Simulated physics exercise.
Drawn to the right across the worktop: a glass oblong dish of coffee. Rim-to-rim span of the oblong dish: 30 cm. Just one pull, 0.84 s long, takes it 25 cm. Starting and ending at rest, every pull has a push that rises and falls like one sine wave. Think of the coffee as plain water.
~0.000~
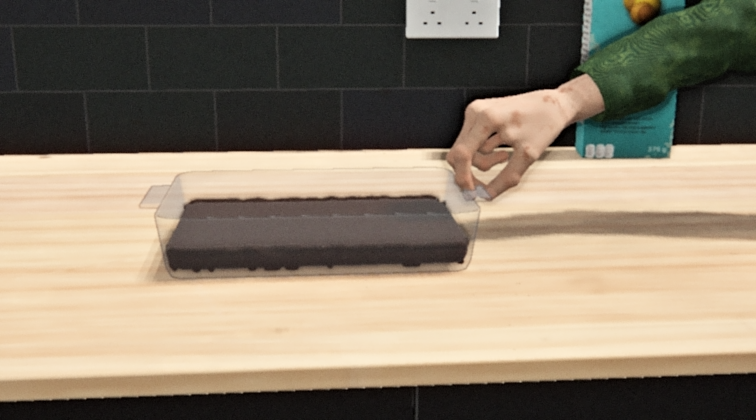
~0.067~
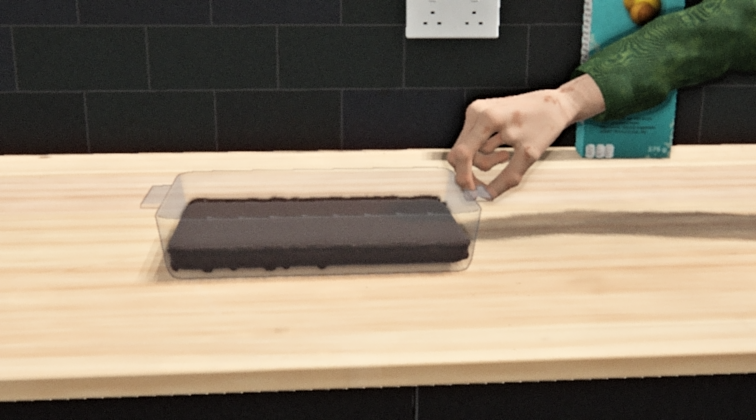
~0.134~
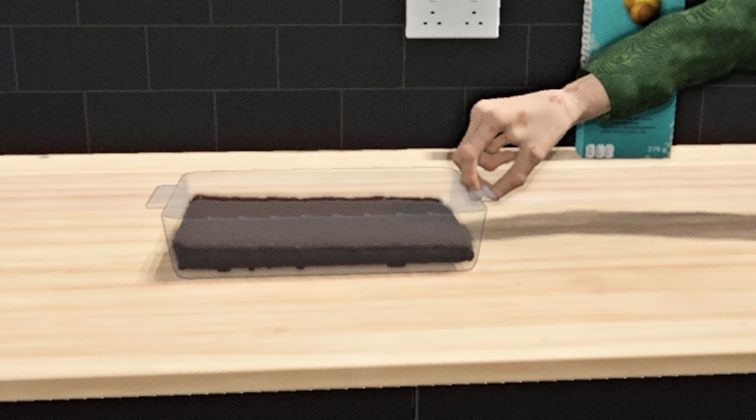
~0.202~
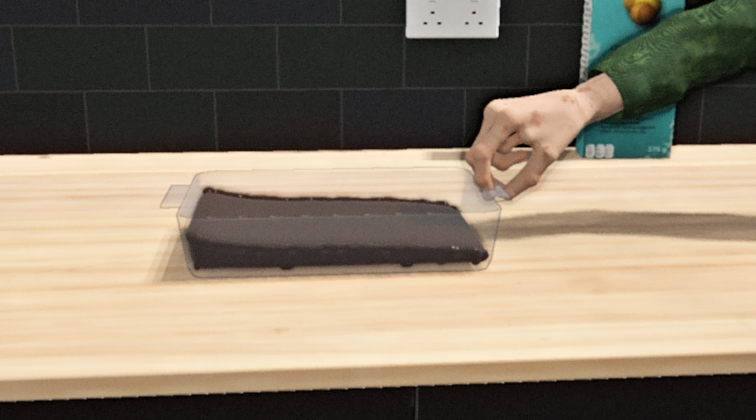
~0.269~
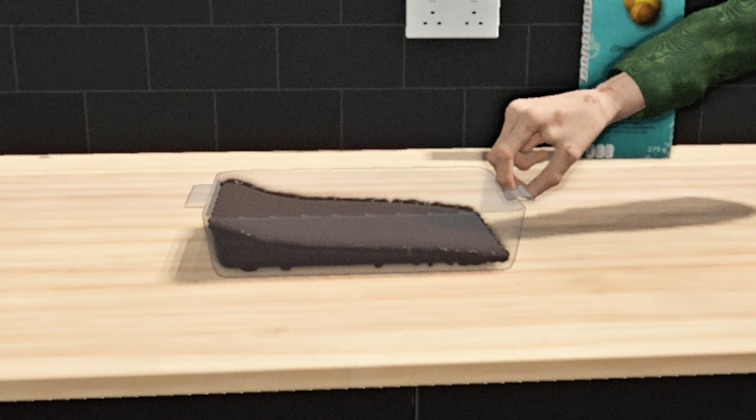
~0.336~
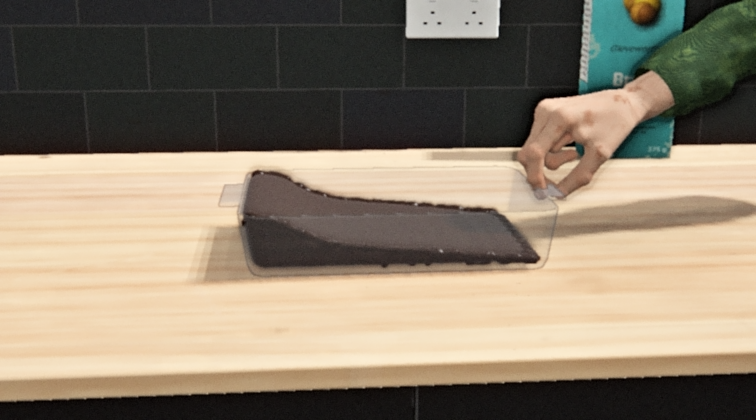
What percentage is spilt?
About 23 per cent.
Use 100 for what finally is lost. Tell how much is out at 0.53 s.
I'd say something like 0 per cent at that point.
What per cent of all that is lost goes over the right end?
About 90 per cent.
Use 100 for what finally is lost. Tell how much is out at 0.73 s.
It comes to something like 10 per cent at that moment.
Then, 0.53 s in, it has gone 19 cm; 1 per cent is out over the left end and 0 over the right.
Then, 0.73 s in, it has gone 25 cm; 1 per cent is out over the left end and 1 over the right.
Then, 0.93 s in, it has gone 25 cm; 1 per cent is out over the left end and 20 over the right.
Then, 1.13 s in, it has gone 25 cm; 1 per cent is out over the left end and 20 over the right.
Finally, 23 per cent is out in all, 2 of it over the left end.
